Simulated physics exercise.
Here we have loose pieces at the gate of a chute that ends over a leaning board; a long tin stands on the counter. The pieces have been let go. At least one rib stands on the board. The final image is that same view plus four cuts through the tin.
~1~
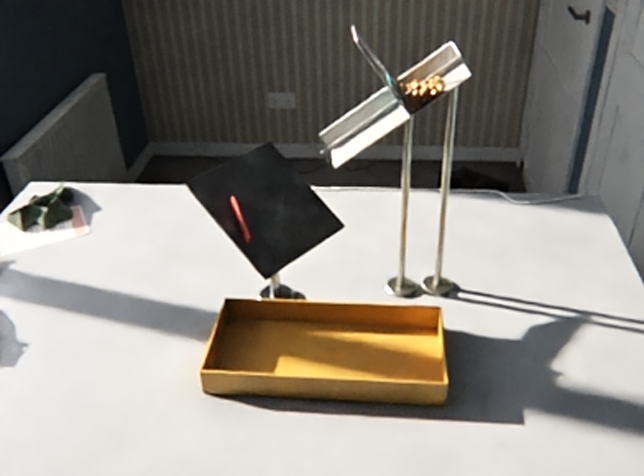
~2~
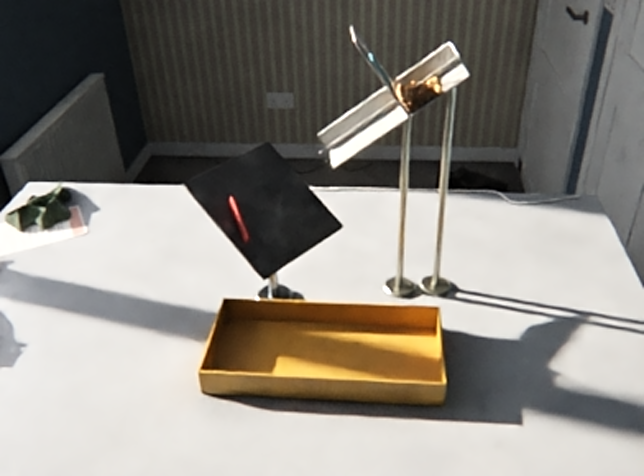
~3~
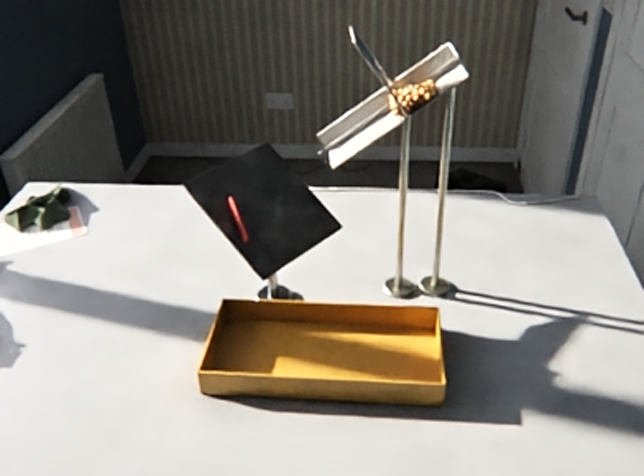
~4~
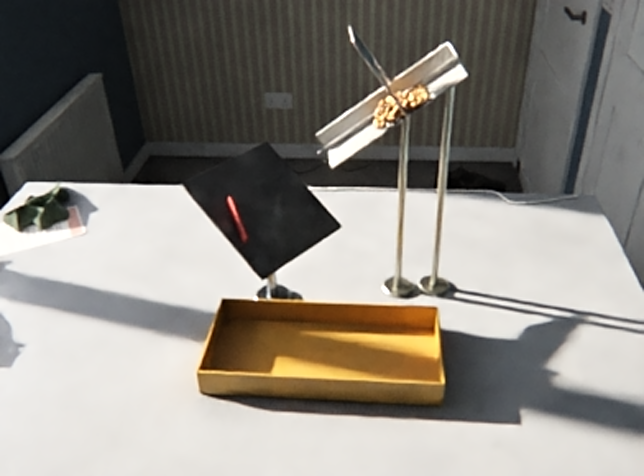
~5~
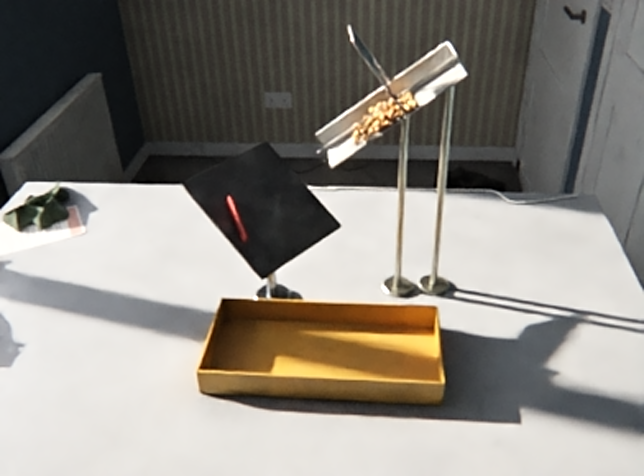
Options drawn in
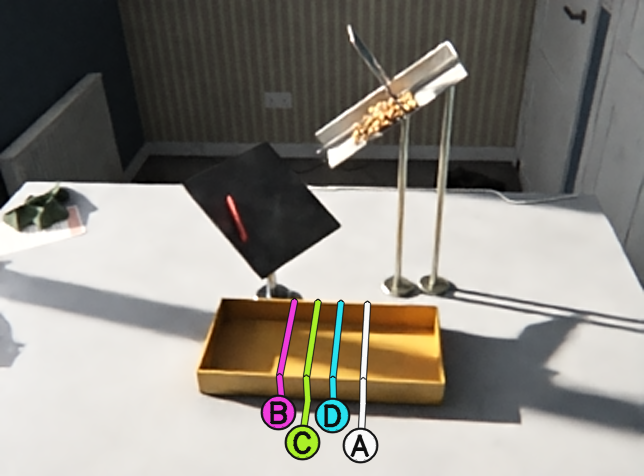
Small tan wooden beads slide a short way down and to the left along a pale, gently sloping chute on two thin metal posts, spreading out from a compact cluster beneath a raised gate, while the camera stays still. Below and left, a tilted black board carries a red rib, behind a long, empty yellow tin. The white counter is seen from slightly above in a sunlit room with a striped wall.
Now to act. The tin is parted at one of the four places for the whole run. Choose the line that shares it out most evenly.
C beats the others.
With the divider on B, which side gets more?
More lands on the right.
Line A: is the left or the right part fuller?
More lands on the left.
On the marked copy, line A crosses the front rim at (363, 379); line B crosses the front rim at (279, 375); line C crosses the front rim at (306, 376); line D crosses the front rim at (332, 377).
If A is chosen, of what is caught, most on the left of the divider, about a quarter on the right.
If B is chosen, of what is caught, a small part on the left of the divider, nearly all on the right.
If C is chosen, of what is caught, about half on the left of the divider, about half on the right.
If D is chosen, of what is caught, most on the left of the divider, about a quarter on the right.
